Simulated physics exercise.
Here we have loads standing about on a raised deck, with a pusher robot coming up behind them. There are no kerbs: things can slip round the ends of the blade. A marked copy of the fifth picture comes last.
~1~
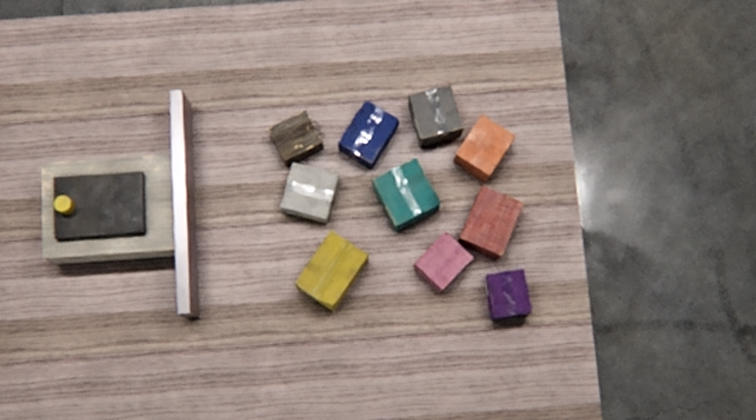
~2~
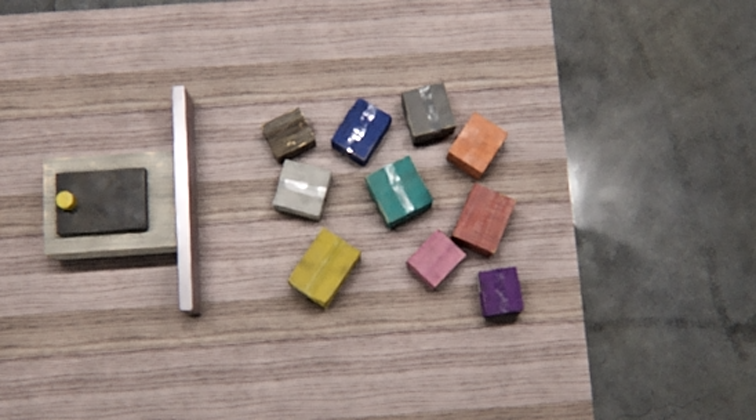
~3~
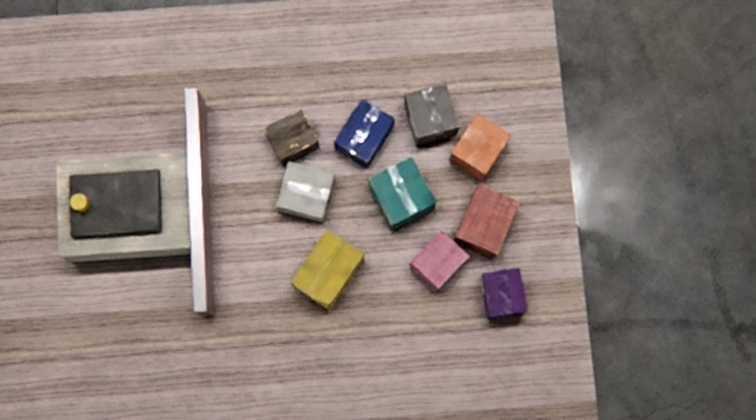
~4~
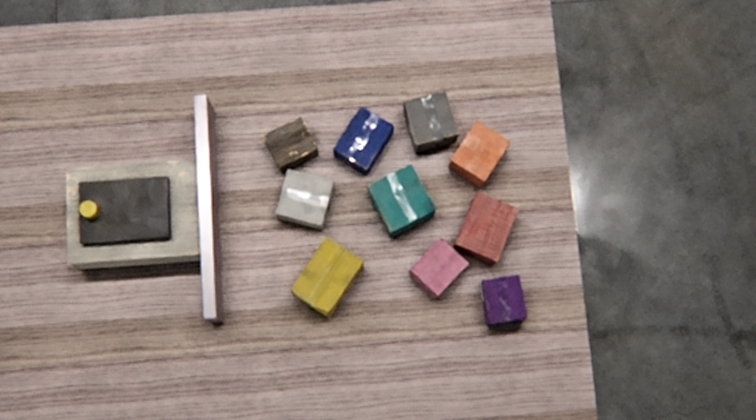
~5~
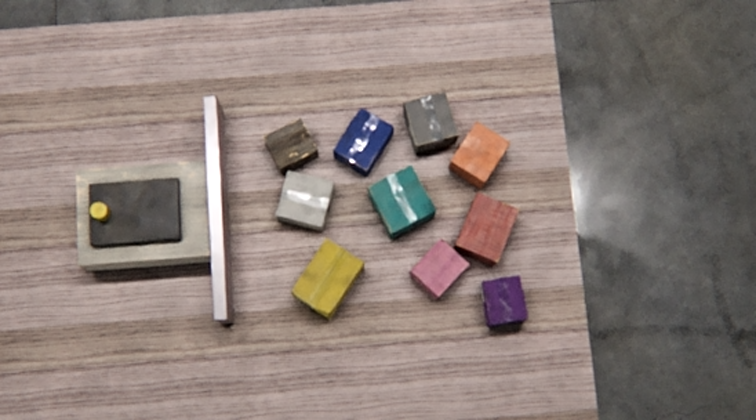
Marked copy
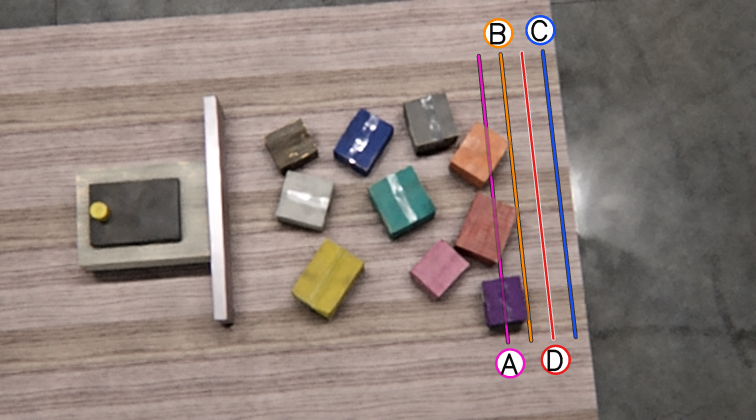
In the video, a flat-fronted pusher robot with a yellow knob moves slowly rightward across a wood-grain surface toward a scattered group of coloured boxes, narrowing the gap while the boxes stay in place.
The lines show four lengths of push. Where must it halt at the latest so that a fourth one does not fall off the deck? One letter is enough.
A.
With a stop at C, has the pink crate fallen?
Yes.
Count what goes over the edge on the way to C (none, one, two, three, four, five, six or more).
In all, six or more.
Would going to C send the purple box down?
No.
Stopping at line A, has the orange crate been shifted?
By then, yes.
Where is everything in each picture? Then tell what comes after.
In the first picture, grey parcel (435, 116); turquoise parcel (406, 195); red crate (490, 223).
In the second picture, robot (108, 201); black crate (289, 136).
In the third picture, robot (122, 203); white box (306, 192).
In the fourth picture, robot (132, 210); yellow box (328, 278).
In the fifth picture, robot (142, 211); blue box (364, 142); grey parcel (430, 123); turquoise parcel (401, 202).
On the marked copy, A at (493, 195); B at (515, 193); C at (559, 190); D at (537, 192).
Taking A. A third of the way, robot (244, 203); blue box (382, 141); black crate (342, 145).
Two thirds of the way, robot (344, 196); red crate (542, 228); orange crate (527, 147).
When it is over, robot (421, 190); orange crate over the edge; red crate over the edge; two fallen.
As for the rest, B drops five; C drops nine; D drops five.
